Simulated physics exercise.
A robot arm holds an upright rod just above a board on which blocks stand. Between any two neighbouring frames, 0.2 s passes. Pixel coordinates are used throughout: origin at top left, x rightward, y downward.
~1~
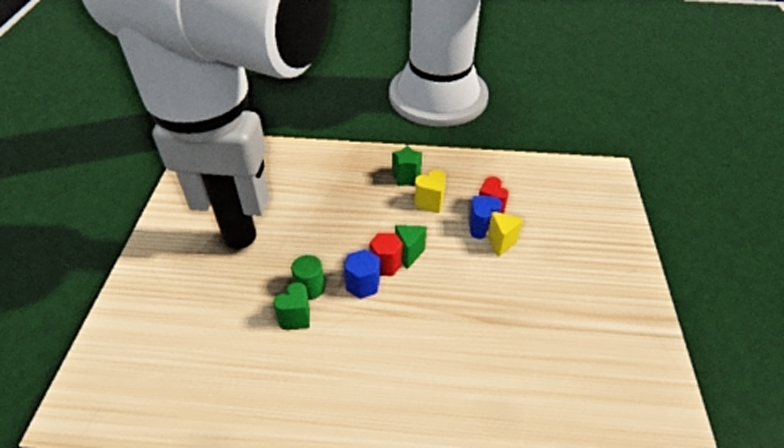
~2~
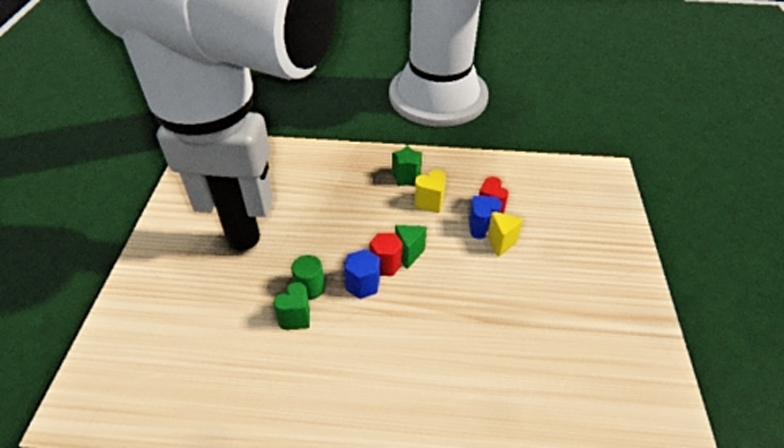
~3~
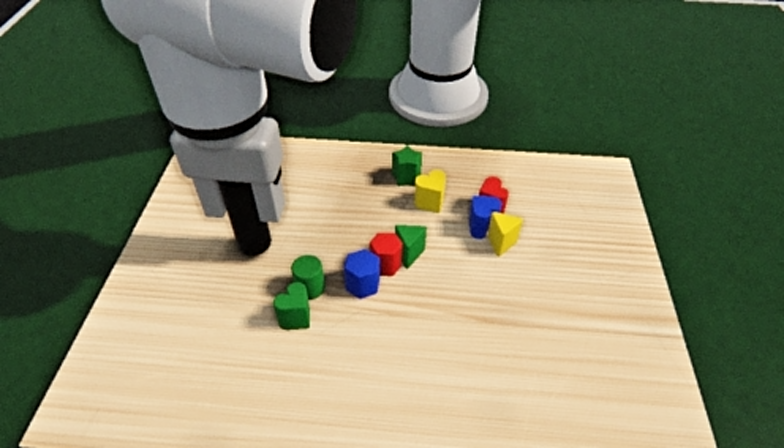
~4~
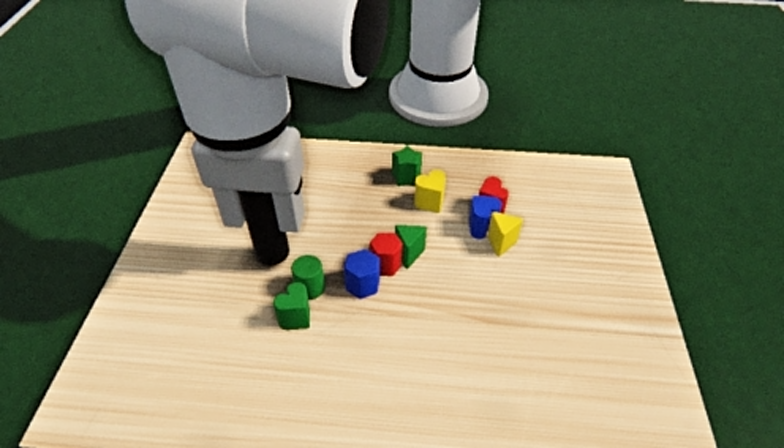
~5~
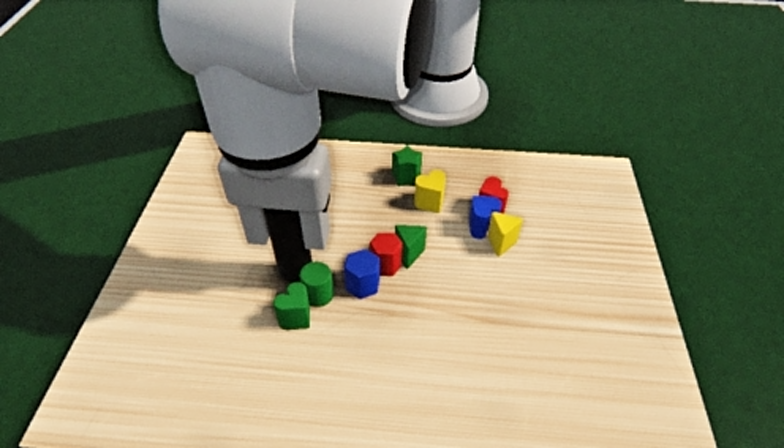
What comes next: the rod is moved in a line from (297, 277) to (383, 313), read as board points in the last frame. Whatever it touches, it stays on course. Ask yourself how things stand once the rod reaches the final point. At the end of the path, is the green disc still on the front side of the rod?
I believe not.
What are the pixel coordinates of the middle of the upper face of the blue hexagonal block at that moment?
The point I'd pick in the picture is (399, 265).
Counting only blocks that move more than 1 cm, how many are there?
I think two will be displaced.
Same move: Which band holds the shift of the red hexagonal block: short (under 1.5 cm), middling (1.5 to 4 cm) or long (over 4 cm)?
It travels less than 1.5 cm.
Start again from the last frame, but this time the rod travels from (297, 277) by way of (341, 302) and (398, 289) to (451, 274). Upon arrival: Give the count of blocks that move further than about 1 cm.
It moves three or more blocks.
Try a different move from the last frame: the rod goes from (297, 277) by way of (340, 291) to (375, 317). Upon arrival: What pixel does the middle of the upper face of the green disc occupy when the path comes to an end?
I'd expect the centre of its top face to be at (357, 323).
On the path given first. One third of the way, rod (326, 282); green disc (340, 290).
Two thirds of the way, rod (355, 294); green disc (358, 308); blue hexagonal block (385, 264), turned 40° anticlockwise; red hexagonal block (389, 240).
At the end, rod (383, 306); green heart still; green disc (367, 318); blue hexagonal block (399, 265), turned 65° anticlockwise; red hexagonal block (389, 240).
